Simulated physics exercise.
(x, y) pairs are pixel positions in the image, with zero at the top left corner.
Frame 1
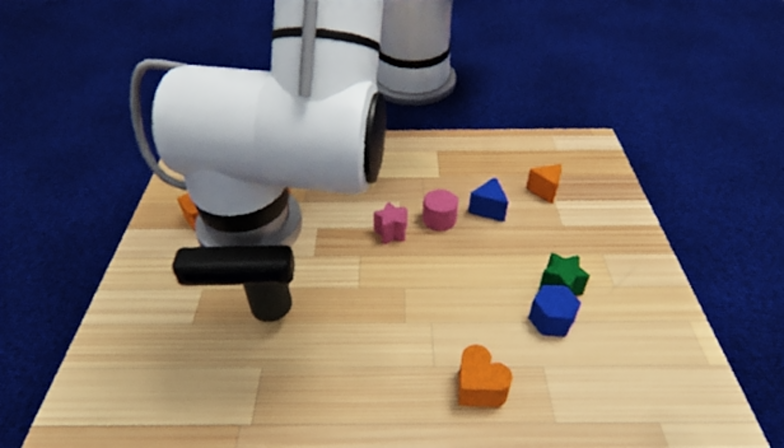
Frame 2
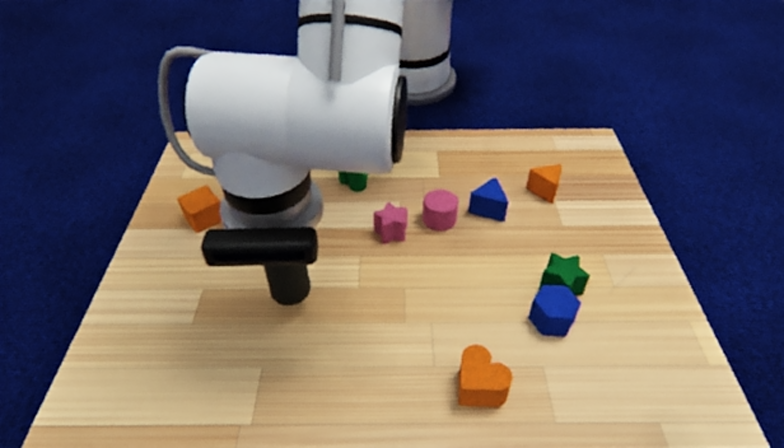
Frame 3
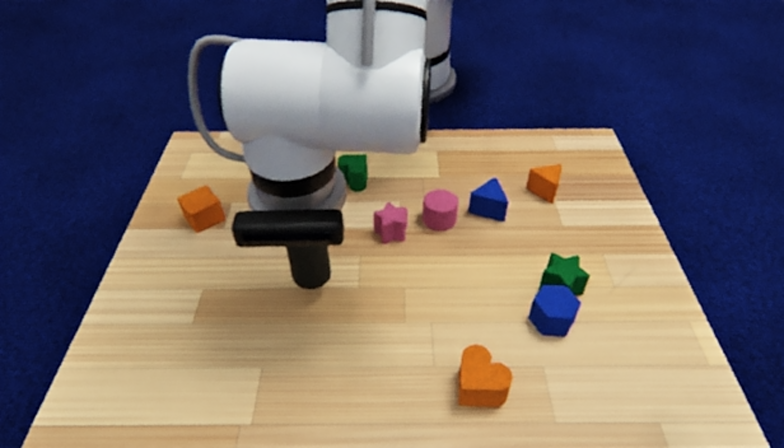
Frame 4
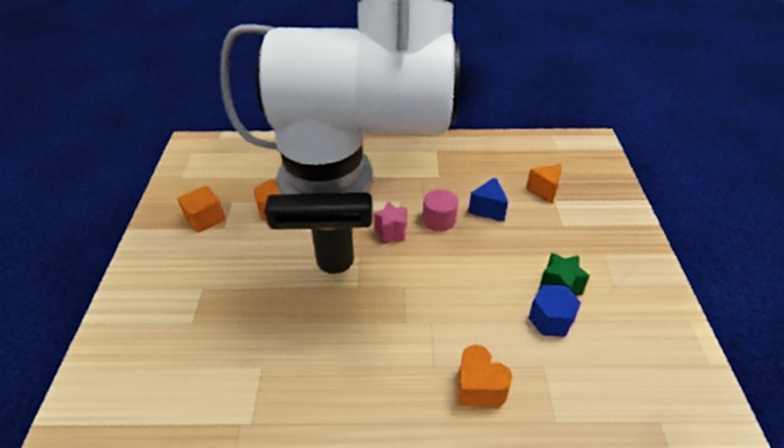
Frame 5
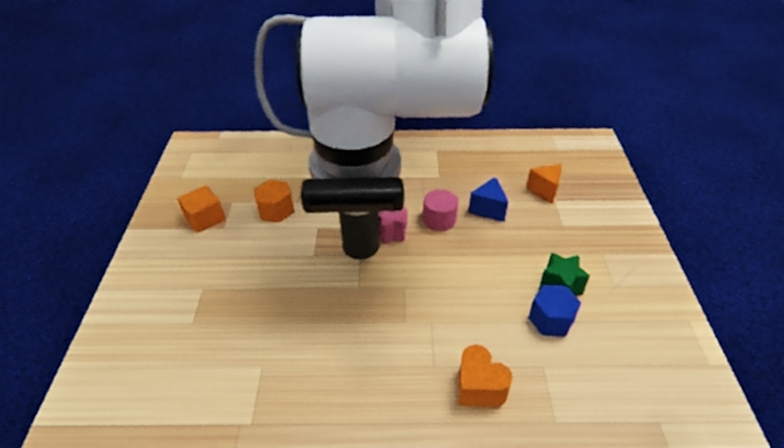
White robot arm with a black tool gliding right and slightly away over a wooden table toward a still pink star block.
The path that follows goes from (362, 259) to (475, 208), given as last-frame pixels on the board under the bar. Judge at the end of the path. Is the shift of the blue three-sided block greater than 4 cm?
My answer is no.
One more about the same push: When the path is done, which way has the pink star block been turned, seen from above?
Seen from above, its turn is counter-clockwise.
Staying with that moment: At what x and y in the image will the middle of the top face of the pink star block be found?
At pixel (413, 192).
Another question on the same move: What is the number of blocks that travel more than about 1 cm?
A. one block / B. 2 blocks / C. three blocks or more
I choose C.
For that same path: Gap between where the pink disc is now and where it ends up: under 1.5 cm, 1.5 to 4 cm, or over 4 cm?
The distance will be above 4 cm.
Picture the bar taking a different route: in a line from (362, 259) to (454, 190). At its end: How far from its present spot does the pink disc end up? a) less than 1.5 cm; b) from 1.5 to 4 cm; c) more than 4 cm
I'll go with c - more than 4 cm.
What follows on the original path. One third of the way, bar (403, 228); pink star block (405, 200), turned 55° anticlockwise.
Two thirds of the way, bar (442, 211); pink star block (413, 192), turned 105° anticlockwise; pink disc (462, 186); blue three-sided block (500, 187), turned 25° clockwise.
At the end, bar (477, 195); pink star block (413, 192), turned 105° anticlockwise; pink disc (483, 168); blue three-sided block (510, 182), turned 85° clockwise; orange three-sided block unmoved.
